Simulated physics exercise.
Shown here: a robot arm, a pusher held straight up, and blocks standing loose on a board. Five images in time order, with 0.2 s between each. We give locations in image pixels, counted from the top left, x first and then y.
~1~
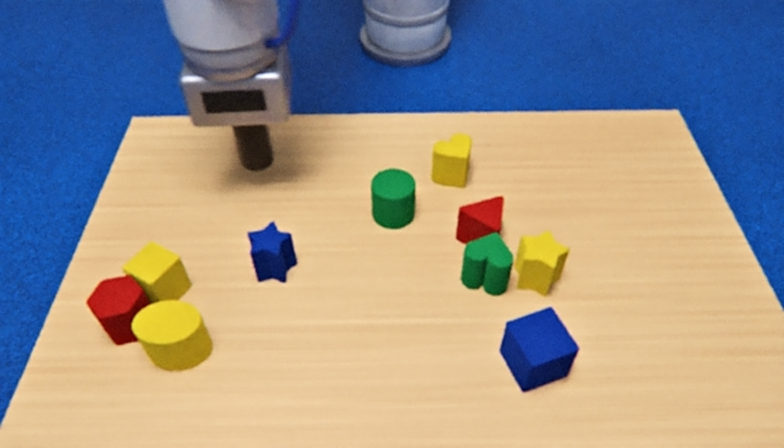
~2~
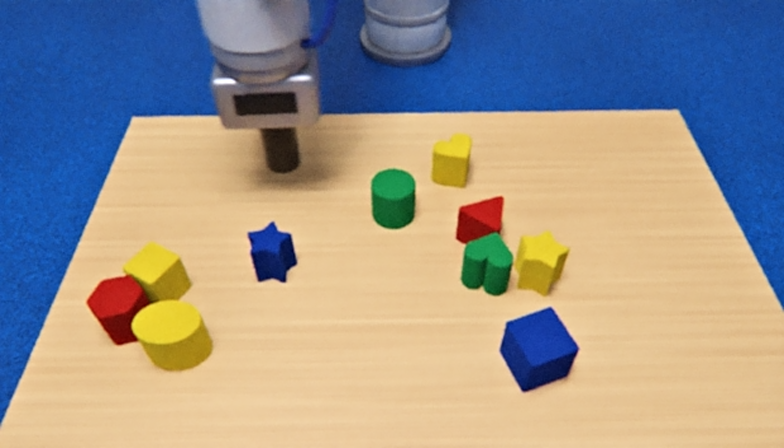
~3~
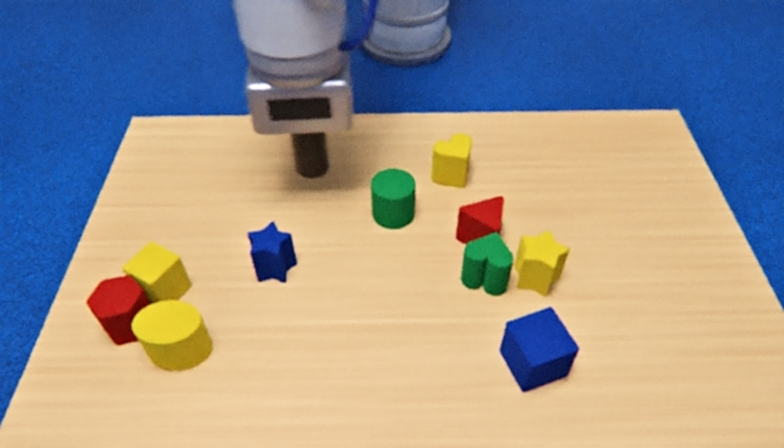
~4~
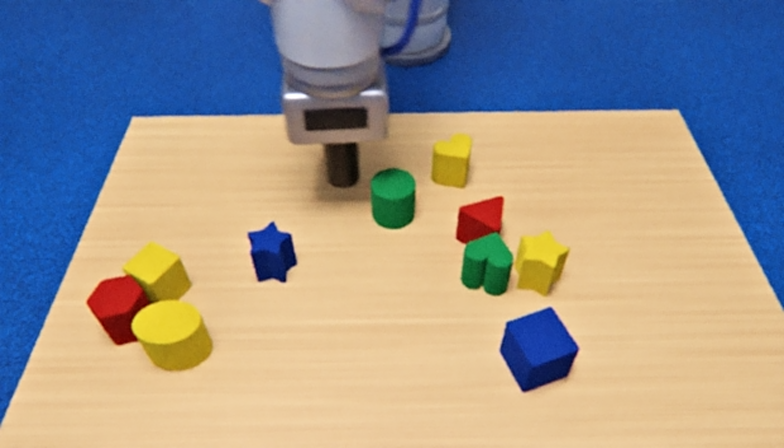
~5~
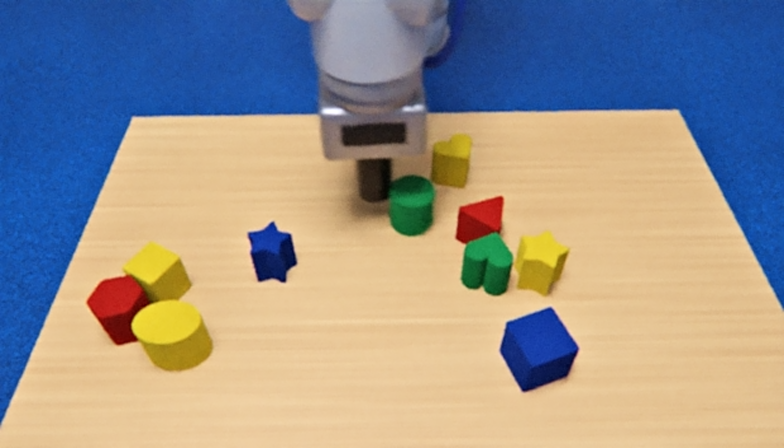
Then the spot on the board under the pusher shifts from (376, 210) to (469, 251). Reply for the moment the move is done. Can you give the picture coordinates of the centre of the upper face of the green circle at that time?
Around (516, 228).
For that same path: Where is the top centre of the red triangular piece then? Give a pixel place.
It sits at (554, 219).
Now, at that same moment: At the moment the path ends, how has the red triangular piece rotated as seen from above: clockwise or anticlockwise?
In a top view, it turns counterclockwise.
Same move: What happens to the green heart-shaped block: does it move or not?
If the pusher follows that path, the green heart-shaped block ends up shifted.
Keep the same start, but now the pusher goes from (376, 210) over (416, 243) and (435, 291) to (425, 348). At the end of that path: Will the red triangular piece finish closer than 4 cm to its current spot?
Yes.
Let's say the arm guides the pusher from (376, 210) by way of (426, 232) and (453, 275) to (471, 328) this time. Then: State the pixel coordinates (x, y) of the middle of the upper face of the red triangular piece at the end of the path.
The spot you're after is about (532, 218) in the image.
What follows on the original path. One third of the way, pusher at (406, 204); green circle at (446, 201); red triangular piece at (495, 212).
Two thirds of the way, pusher at (439, 218); green circle at (480, 218); red triangular piece at (521, 218), turned 55° anticlockwise.
At the end, pusher at (471, 232); green circle at (516, 228); red triangular piece at (554, 219), turned 70° anticlockwise; green heart-shaped block at (501, 259), turned 40° clockwise; yellow star block at (564, 256), turned 35° clockwise.
